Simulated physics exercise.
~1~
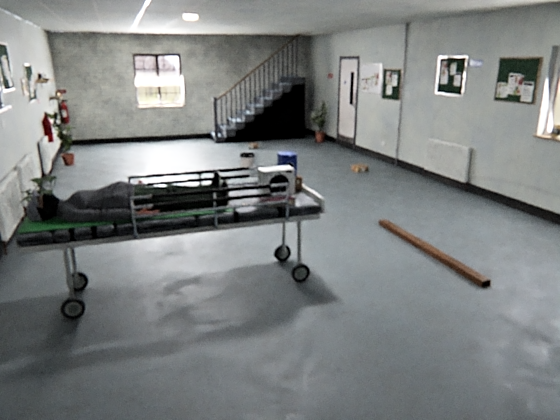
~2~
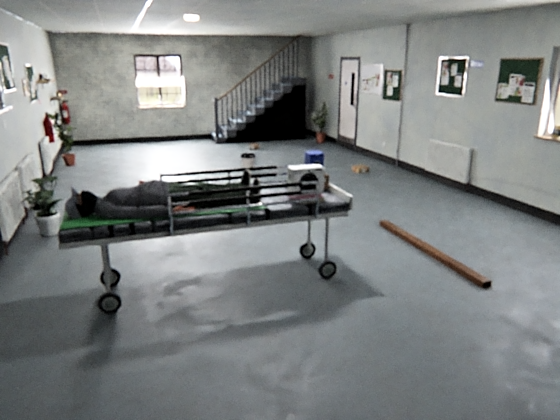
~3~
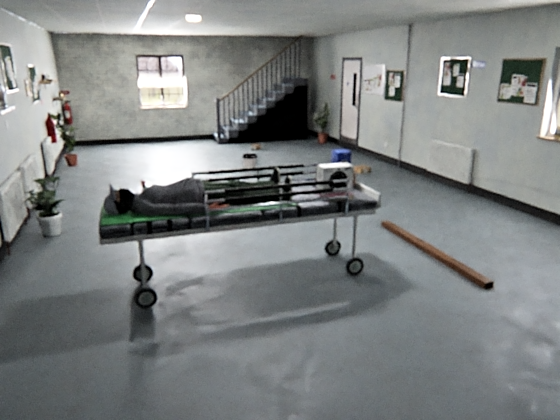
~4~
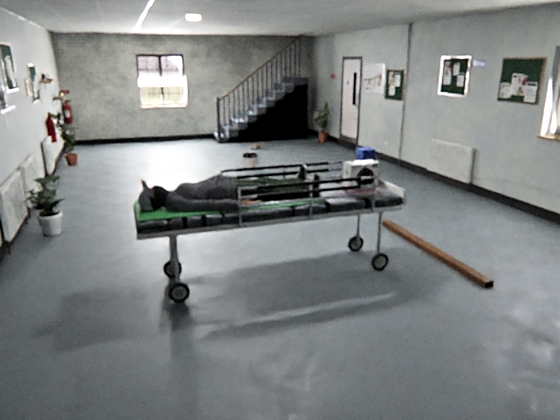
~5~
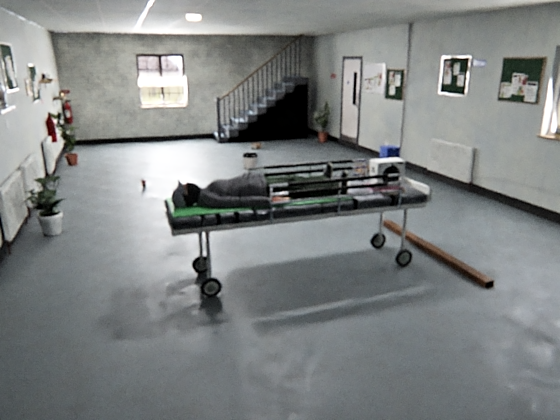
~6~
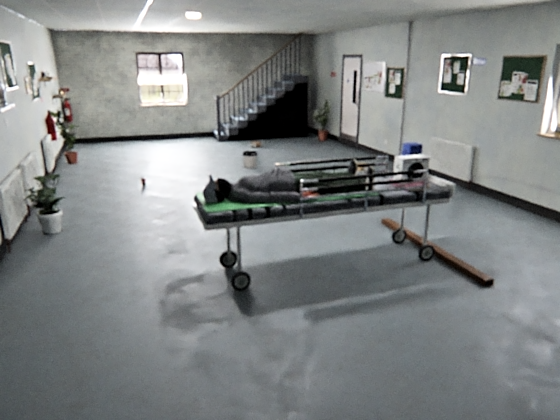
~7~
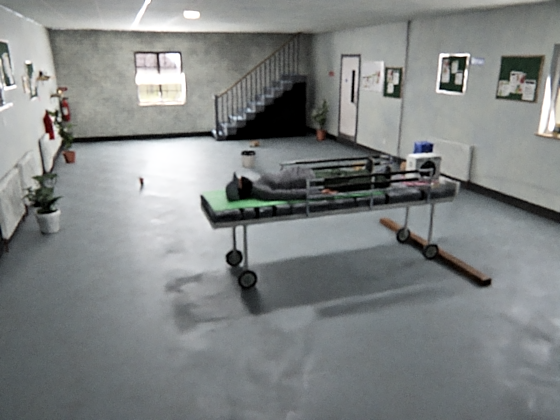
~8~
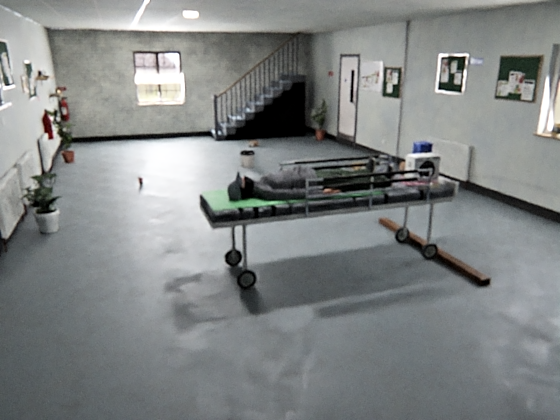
Person lying on a wheeled trolley rolling right across a grey hall floor, stopping at a brown sill with equipment still aboard.
